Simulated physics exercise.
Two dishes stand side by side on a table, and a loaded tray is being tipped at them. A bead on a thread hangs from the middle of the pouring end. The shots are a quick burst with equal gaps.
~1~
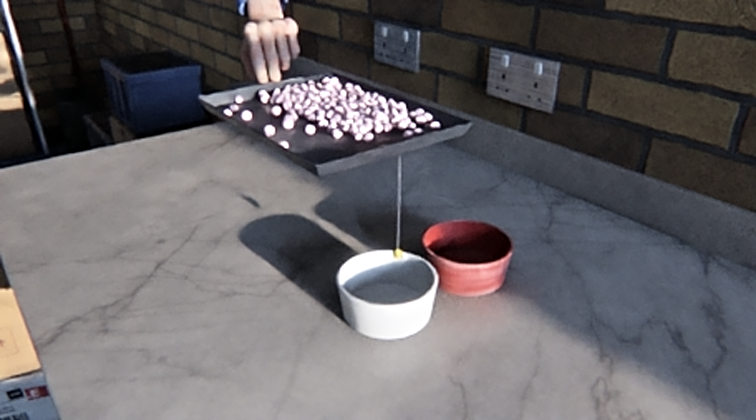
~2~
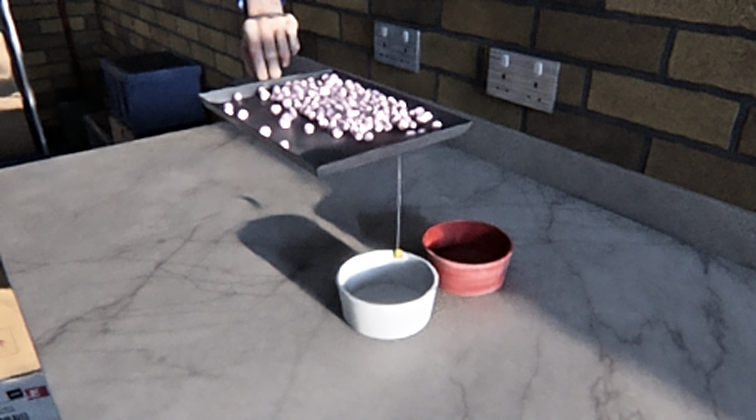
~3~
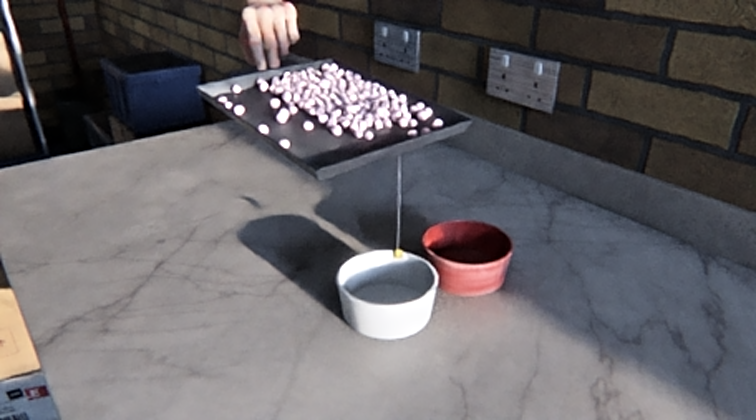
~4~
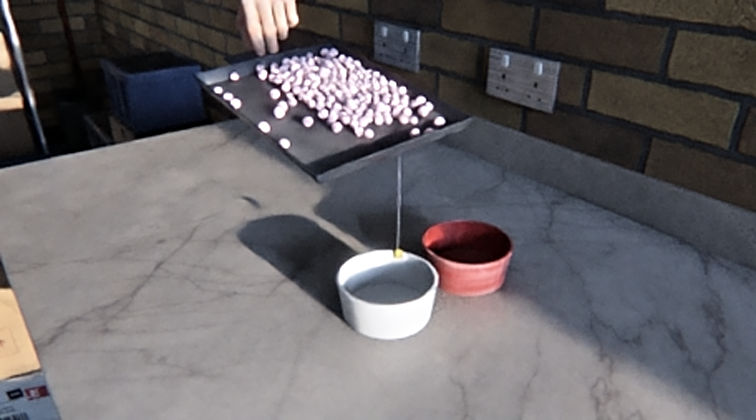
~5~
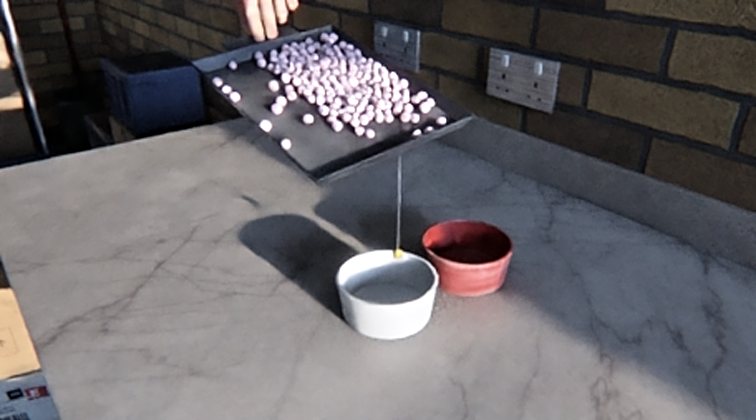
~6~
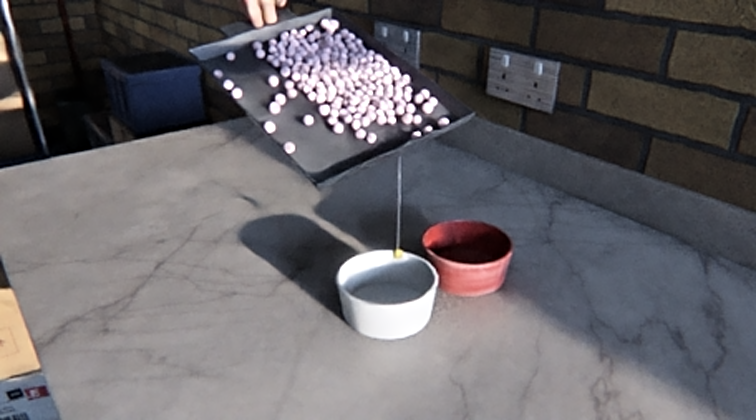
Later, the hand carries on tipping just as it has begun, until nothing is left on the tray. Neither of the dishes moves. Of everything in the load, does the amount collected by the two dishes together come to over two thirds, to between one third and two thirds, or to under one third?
It comes to under one third.
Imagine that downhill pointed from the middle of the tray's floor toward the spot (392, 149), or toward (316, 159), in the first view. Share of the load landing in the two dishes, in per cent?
20 % and 0 %.
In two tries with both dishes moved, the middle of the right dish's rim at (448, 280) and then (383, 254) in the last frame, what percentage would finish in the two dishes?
Some 70 percent in the first case, 10 percent in the second.
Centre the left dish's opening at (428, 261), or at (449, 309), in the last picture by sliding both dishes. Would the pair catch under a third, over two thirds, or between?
For the first try it's under a third, and for the second it's under a third.
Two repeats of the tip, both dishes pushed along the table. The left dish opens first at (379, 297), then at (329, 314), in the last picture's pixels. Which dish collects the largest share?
The first arrangement gives the one at left, the second arrangement gives the one at left.
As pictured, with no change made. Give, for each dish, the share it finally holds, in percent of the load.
Final split: Left dish some 10 per cent, right dish some 0 per cent.
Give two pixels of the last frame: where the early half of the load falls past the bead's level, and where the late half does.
First roughly (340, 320), then roughly (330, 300).
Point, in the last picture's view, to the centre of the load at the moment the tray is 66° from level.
The load is centred about (347, 316).
Soon, tray tipped steeply; about a quarter on the tray; a stray few in the left dish; about half outside both; about a quarter in the air.
A while on, tray tipped past a quarter turn; a small part in the left dish; nearly all outside both.
Towards the end, tray tipped past a quarter turn; a small part in the left dish; nearly all outside both.
Finally, tray tipped past a quarter turn; a small part in the left dish; none in the right dish; nearly all outside both.
